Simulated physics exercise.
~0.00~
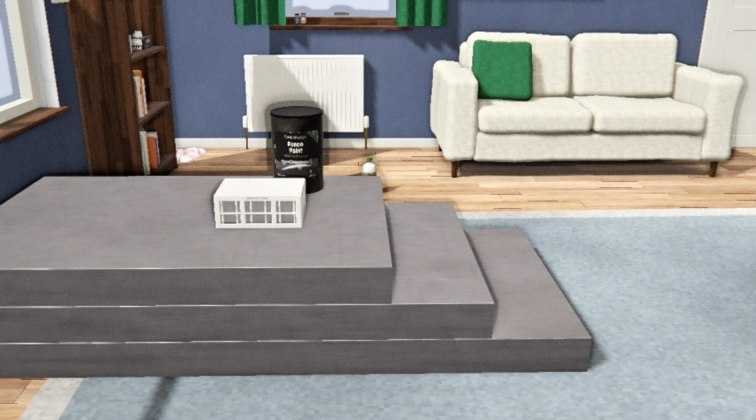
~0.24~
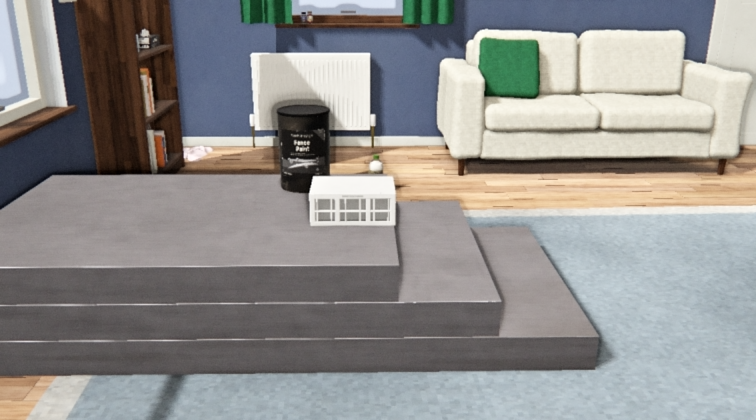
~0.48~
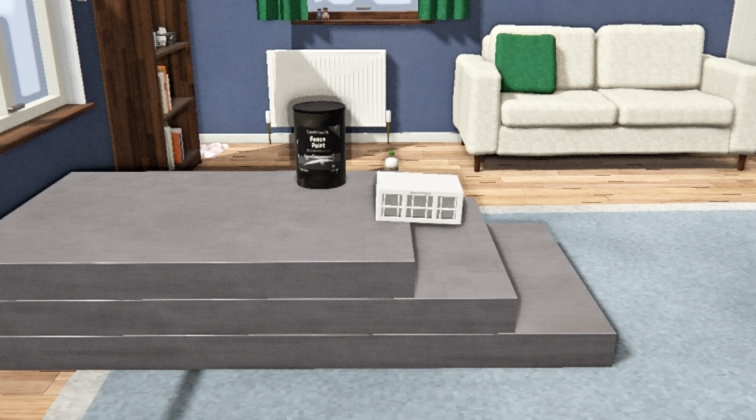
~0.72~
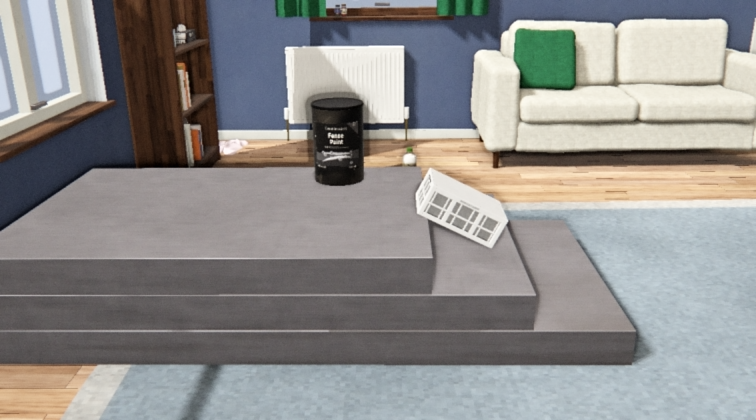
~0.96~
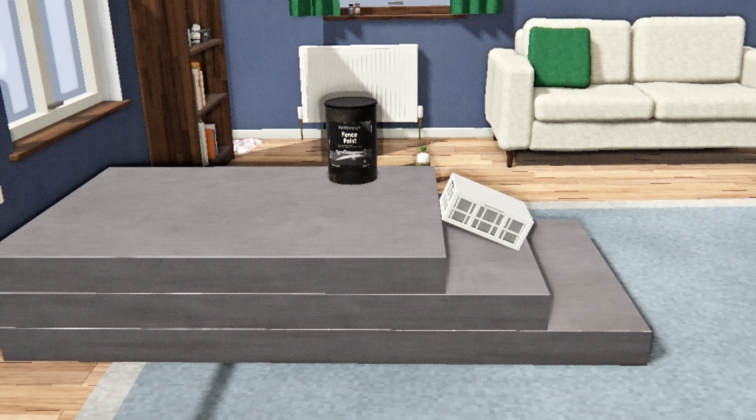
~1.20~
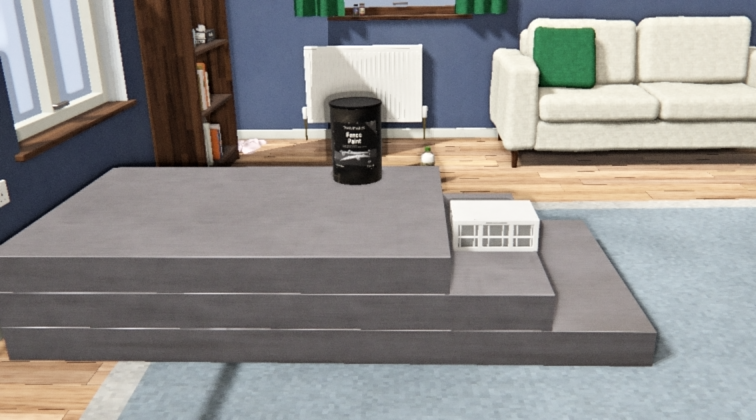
The white crate slides right past the black pail, tips over the edge, and settles upright on the step below.
